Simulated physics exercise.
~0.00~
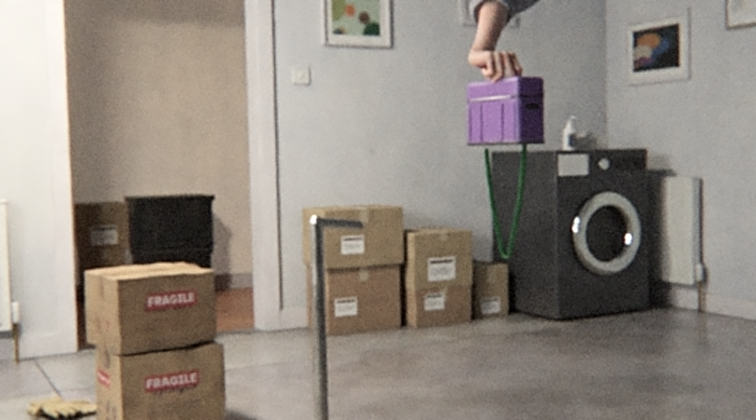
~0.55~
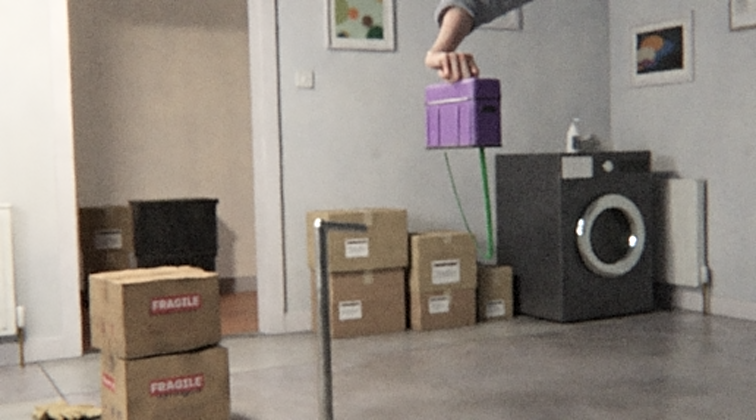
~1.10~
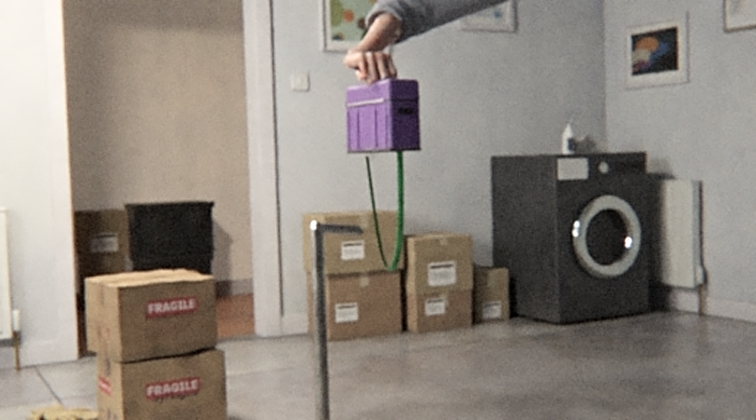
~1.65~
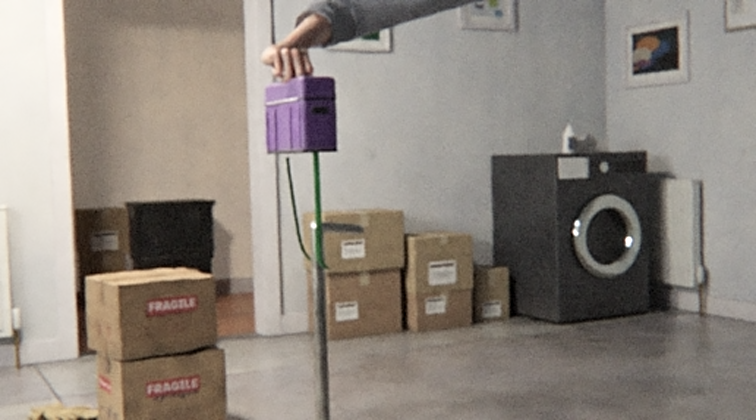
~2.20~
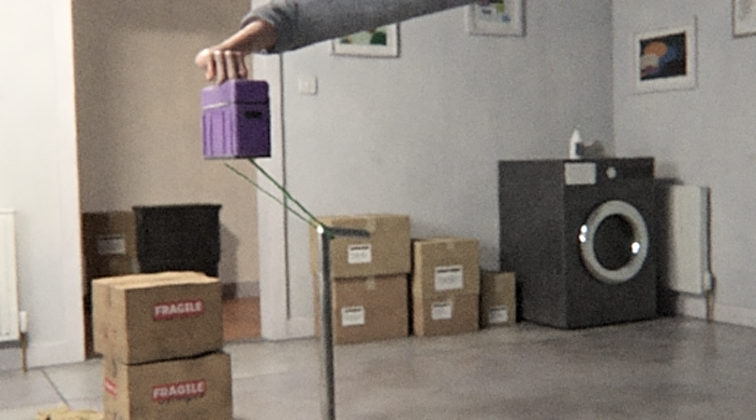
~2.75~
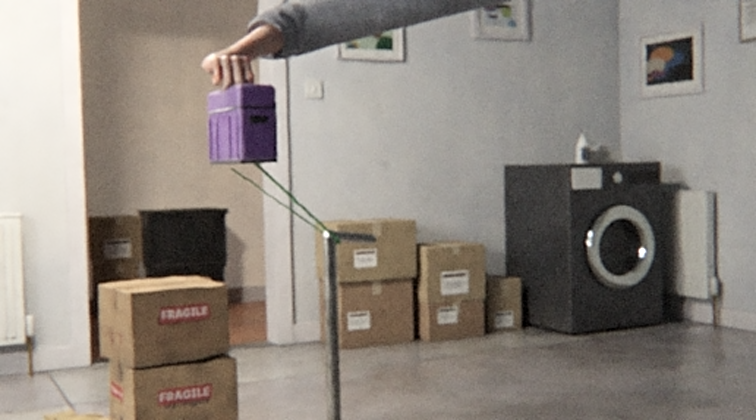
Purple case carried left by a hand past a metal post, its hanging green loop catching and pulling taut against the post.
